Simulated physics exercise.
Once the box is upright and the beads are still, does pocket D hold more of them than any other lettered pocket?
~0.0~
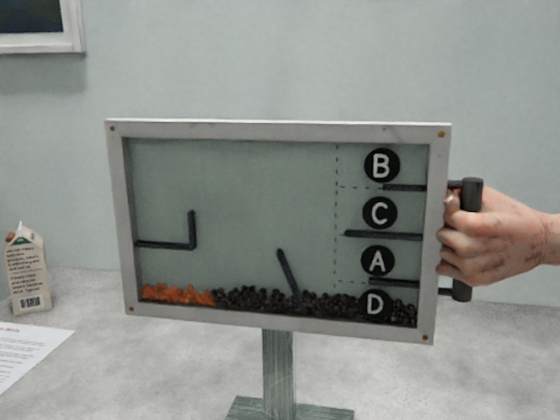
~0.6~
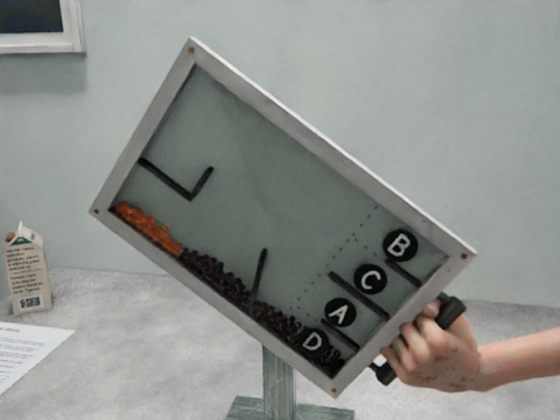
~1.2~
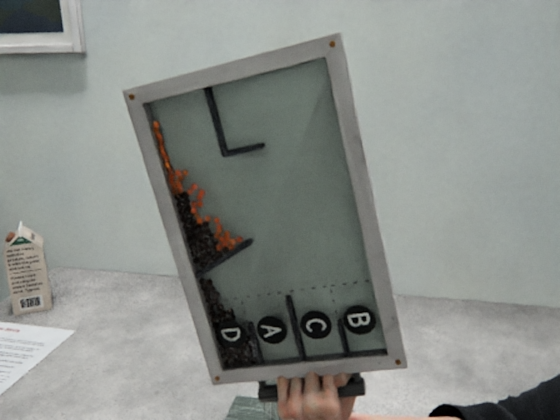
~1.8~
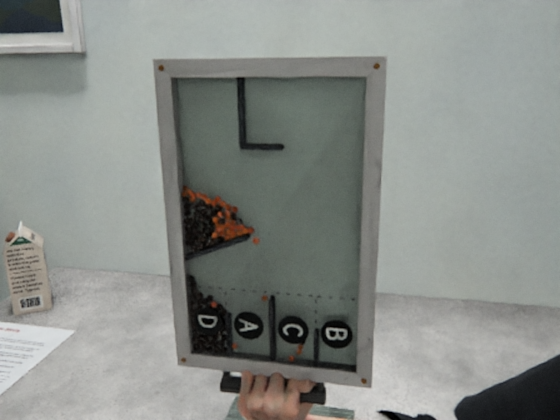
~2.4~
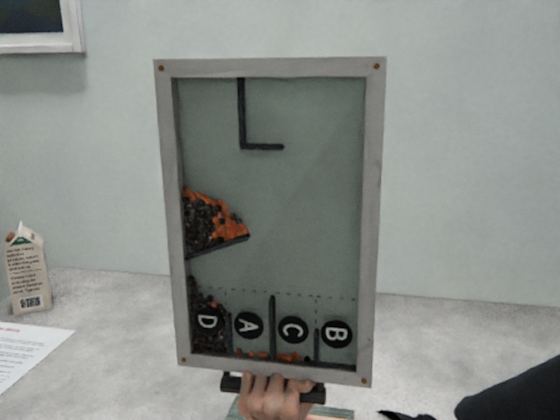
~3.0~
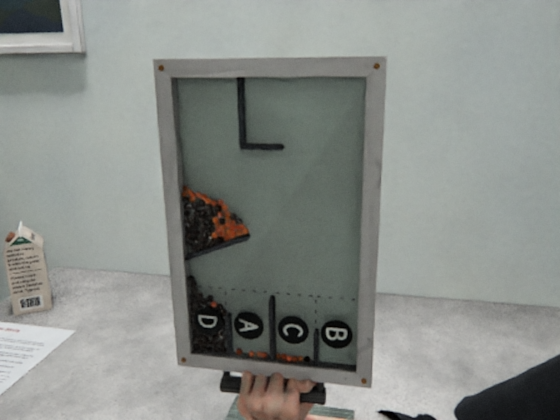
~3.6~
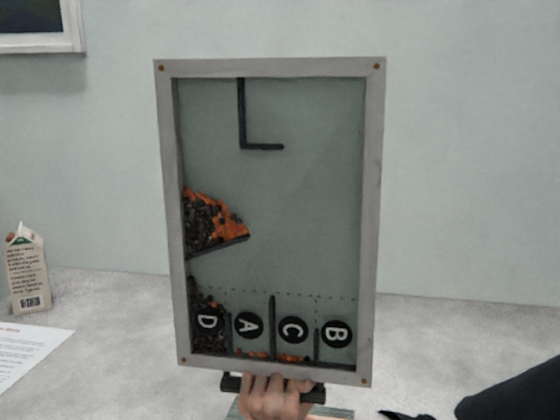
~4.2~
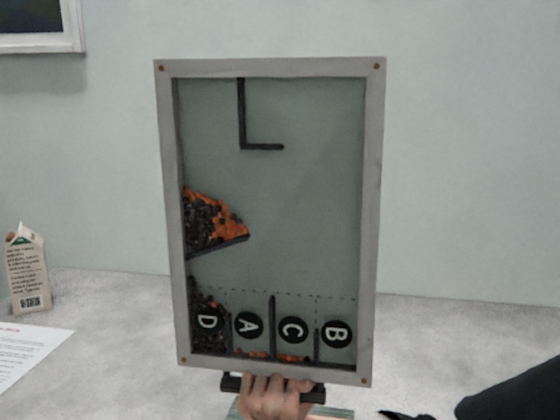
Yes, pocket D holds the most of the four, with a pile of mostly dark beads, while A and C have only a few and B looks empty.
